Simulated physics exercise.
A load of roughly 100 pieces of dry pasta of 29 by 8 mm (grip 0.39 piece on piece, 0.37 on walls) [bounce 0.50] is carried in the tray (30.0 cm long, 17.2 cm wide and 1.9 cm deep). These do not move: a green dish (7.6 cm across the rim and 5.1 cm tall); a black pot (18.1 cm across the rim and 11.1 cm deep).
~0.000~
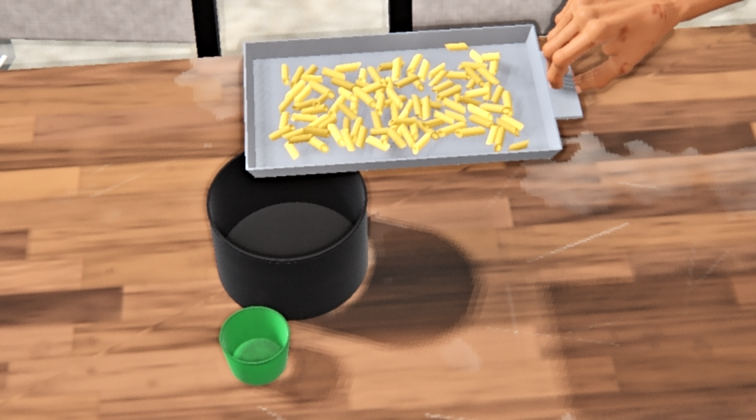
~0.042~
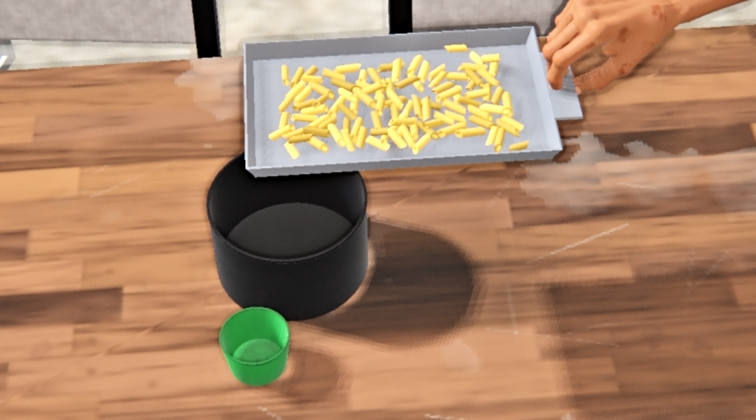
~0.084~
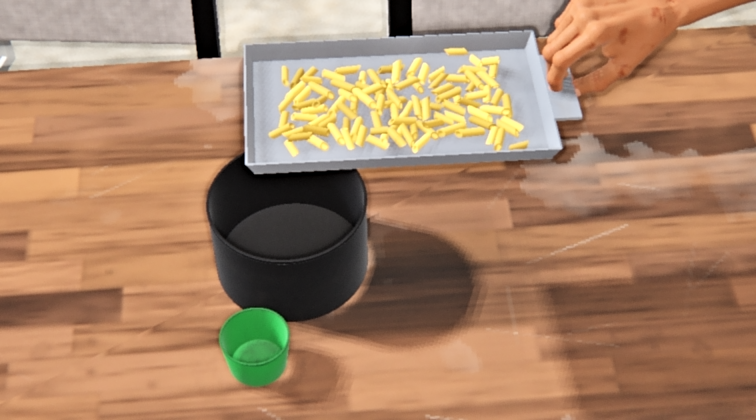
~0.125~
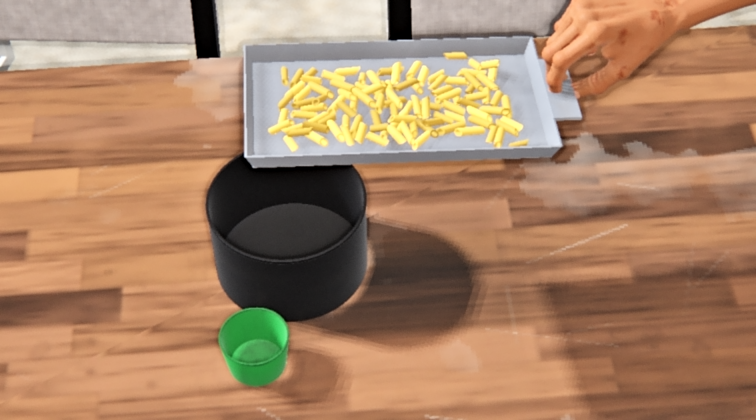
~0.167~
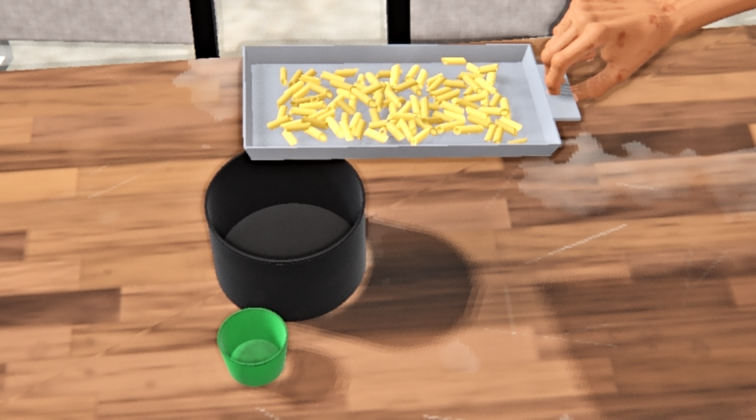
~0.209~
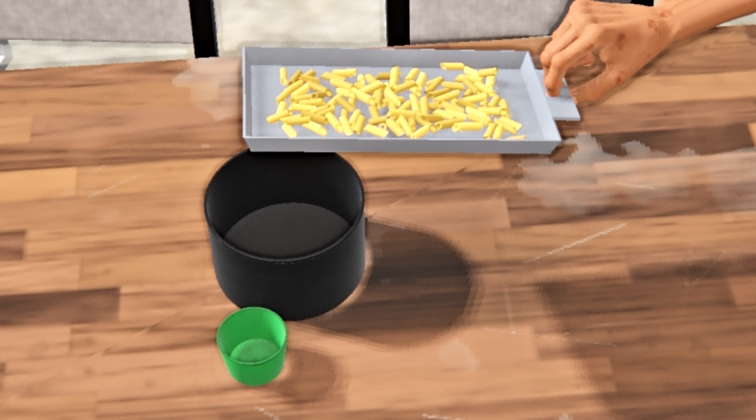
A shallow gray tray of short yellow pasta pieces, held by a hand at its right end, starts nearly level above a wooden table, behind a black pot and a small green dish. The hand then gradually tilts it slightly toward its far side, while the pot and dish stay put.
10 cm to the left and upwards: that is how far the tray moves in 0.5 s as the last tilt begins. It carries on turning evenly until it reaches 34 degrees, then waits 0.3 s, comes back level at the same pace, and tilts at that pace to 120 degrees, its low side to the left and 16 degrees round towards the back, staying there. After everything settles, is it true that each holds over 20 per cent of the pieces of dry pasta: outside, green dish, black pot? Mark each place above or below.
Marks: Outside above, green dish below, black pot above.
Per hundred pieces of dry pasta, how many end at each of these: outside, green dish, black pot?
Outside gets 50, the green dish 5, the black pot 45.
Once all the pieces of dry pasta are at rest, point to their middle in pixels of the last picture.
Centre, last frame: Approx. (233, 255) px.
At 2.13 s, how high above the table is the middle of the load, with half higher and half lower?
Median height reading: Approx. 2 cm.
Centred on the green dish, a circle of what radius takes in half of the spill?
24 cm.
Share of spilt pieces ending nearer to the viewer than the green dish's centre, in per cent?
I'd say somewhere near 0 in a hundred.
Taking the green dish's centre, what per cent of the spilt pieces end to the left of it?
90 %.
After 0.95 s, tilt 21 degrees; tray 100 %; middle of all pieces on or above the table near (418, 81).
Then, at 1.56 s, tilt 29 degrees; tray 100 %; middle of all pieces on or above the table near (344, 46).
After 2.13 s, tilt 86 degrees; black pot 40 %, outside 45 %, tray 10 %, in the air 10 %; middle of all pieces on or above the table near (216, 234).
After 2.67 s, tilt 120 degrees; black pot 45 %, outside 50 %; middle of all pieces on or above the table near (212, 256).
At rest (3.5 s), black pot 45 %, outside 50 %, tray 0 %, green dish 5 %.
